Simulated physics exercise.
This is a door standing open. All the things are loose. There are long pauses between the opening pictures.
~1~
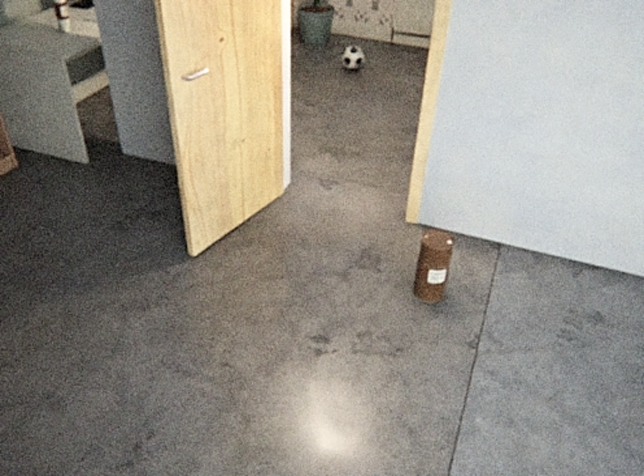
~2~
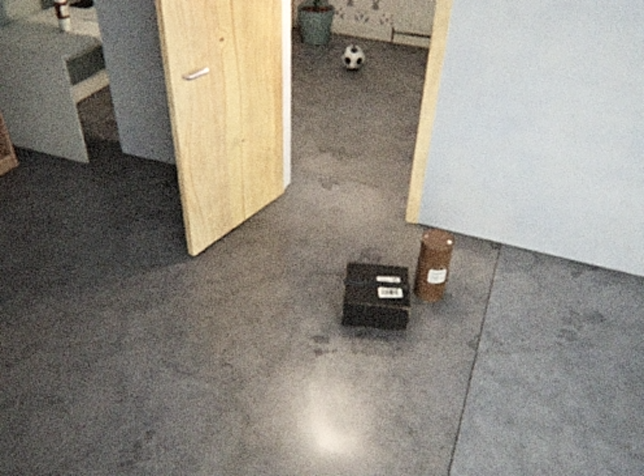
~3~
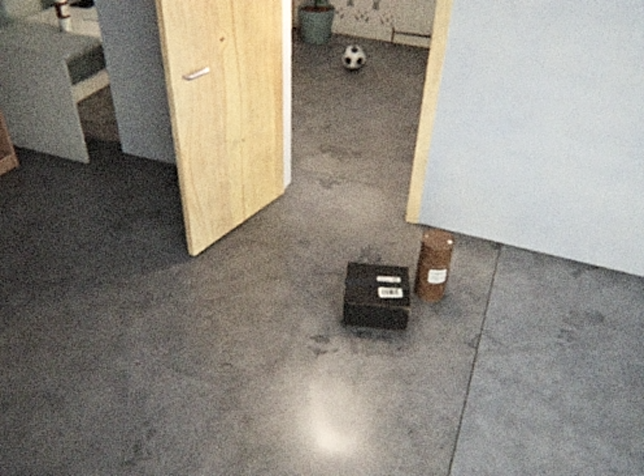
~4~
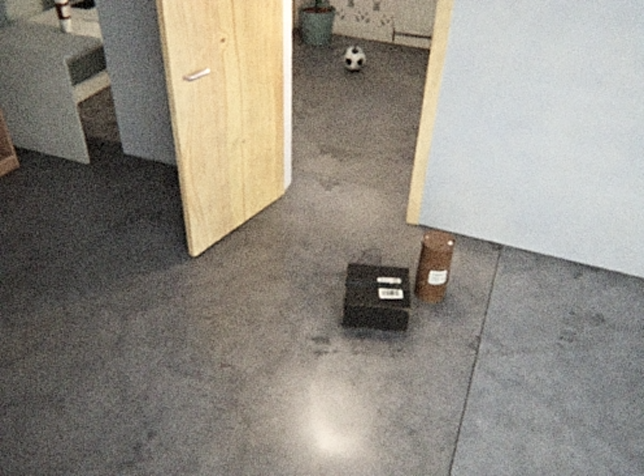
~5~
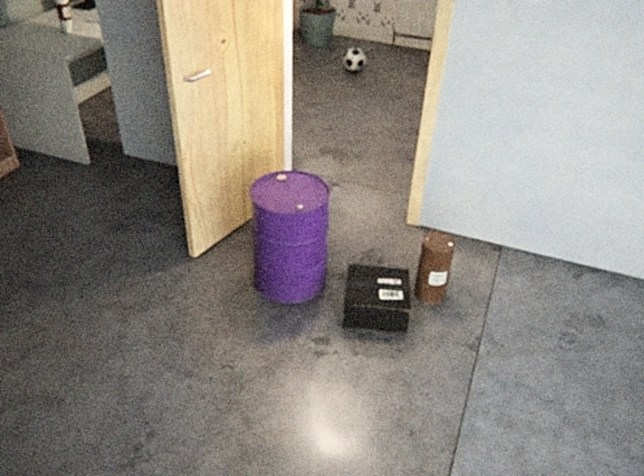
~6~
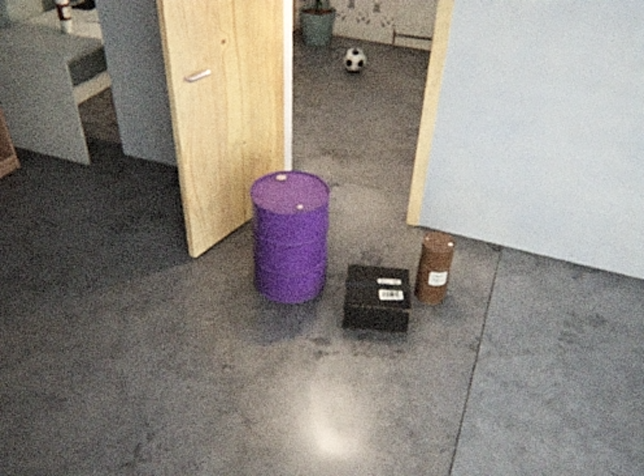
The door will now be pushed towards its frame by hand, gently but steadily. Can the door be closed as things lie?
It stops short.
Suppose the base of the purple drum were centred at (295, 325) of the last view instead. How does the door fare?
Then it reaches the frame.
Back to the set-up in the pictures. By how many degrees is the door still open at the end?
About 75°.
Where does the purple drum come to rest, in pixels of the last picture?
Near (304, 239).
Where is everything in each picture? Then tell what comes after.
In the first frame, door wide open and still; brown canister (433, 266).
In the second frame, door wide open and still; brown canister (433, 266); black box (376, 296).
In the third frame, door wide open and still; brown canister (433, 266); black box (376, 296).
In the fourth frame, door wide open and still; brown canister (434, 267); black box (376, 297).
In the fifth frame, door wide open and still; brown canister (434, 268); black box (377, 298).
In the sixth frame, door wide open and still; purple drum (290, 237); brown canister (434, 269).
Then, 0.50 s later than the last frame, door at 91°.
Then, 0.70 s later than the last frame, door at 79°.
Then, 0.90 s later than the last frame, door at 75°; purple drum moved a little near (300, 238).
When it is over, door at 73°; all 3 as before. End places, in pixels of the last picture, purple drum near (304, 239).
